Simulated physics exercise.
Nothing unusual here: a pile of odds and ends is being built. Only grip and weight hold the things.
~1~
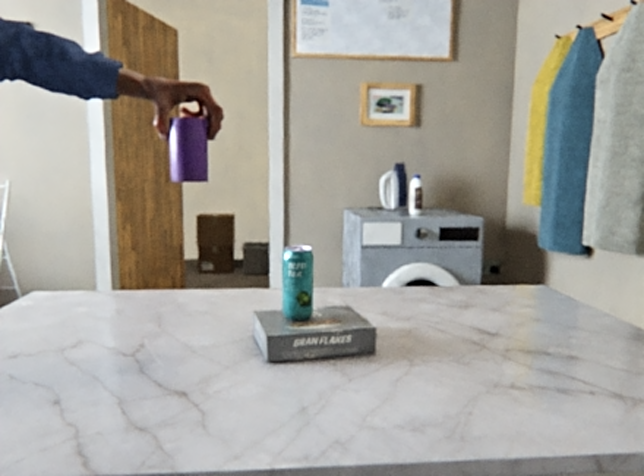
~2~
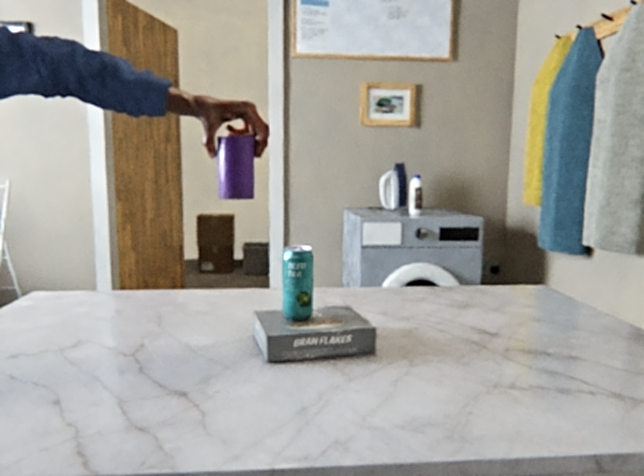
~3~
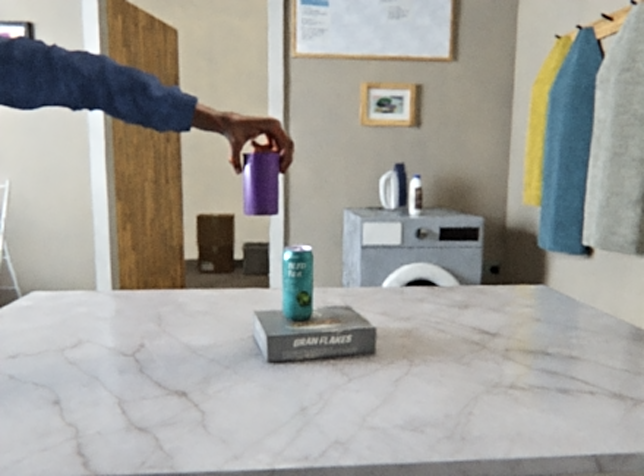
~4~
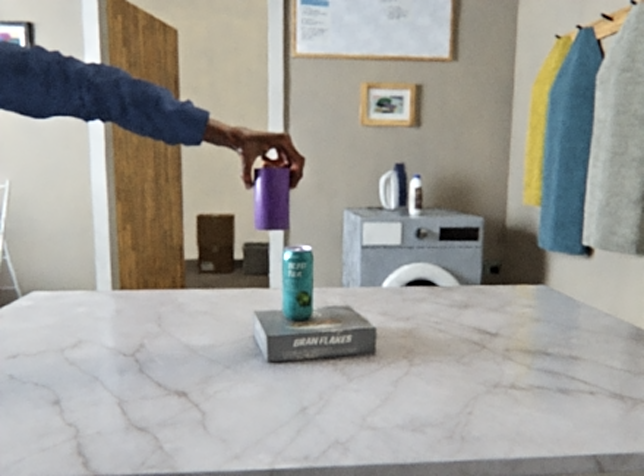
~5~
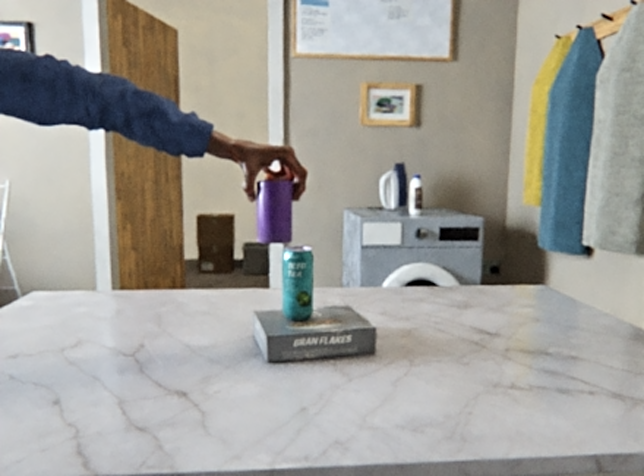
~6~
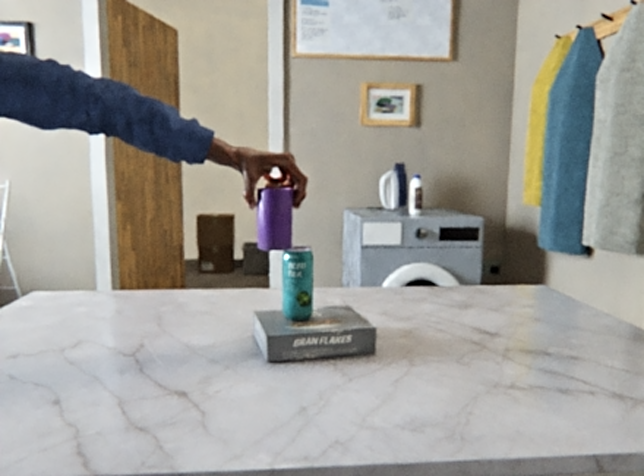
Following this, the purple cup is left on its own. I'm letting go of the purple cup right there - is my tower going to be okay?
No, it will fall.
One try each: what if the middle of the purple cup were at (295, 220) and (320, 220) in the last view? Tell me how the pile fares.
So, in case one it stays steady, and in case two it falls over.
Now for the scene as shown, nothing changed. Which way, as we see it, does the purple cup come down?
Its movement is toward the left.
Then, 0.40 s later than the last frame, purple cup now fallen.
Then, 0.50 s later than the last frame, things are still on the move.
Then, 0.60 s later than the last frame, as before.
Then, 1.30 s later than the last frame, nothing new.
When it is over, fallen, purple cup; the other 2 as before. End places, in pixels of the last picture, purple cup near (146, 330). The pile comes apart.
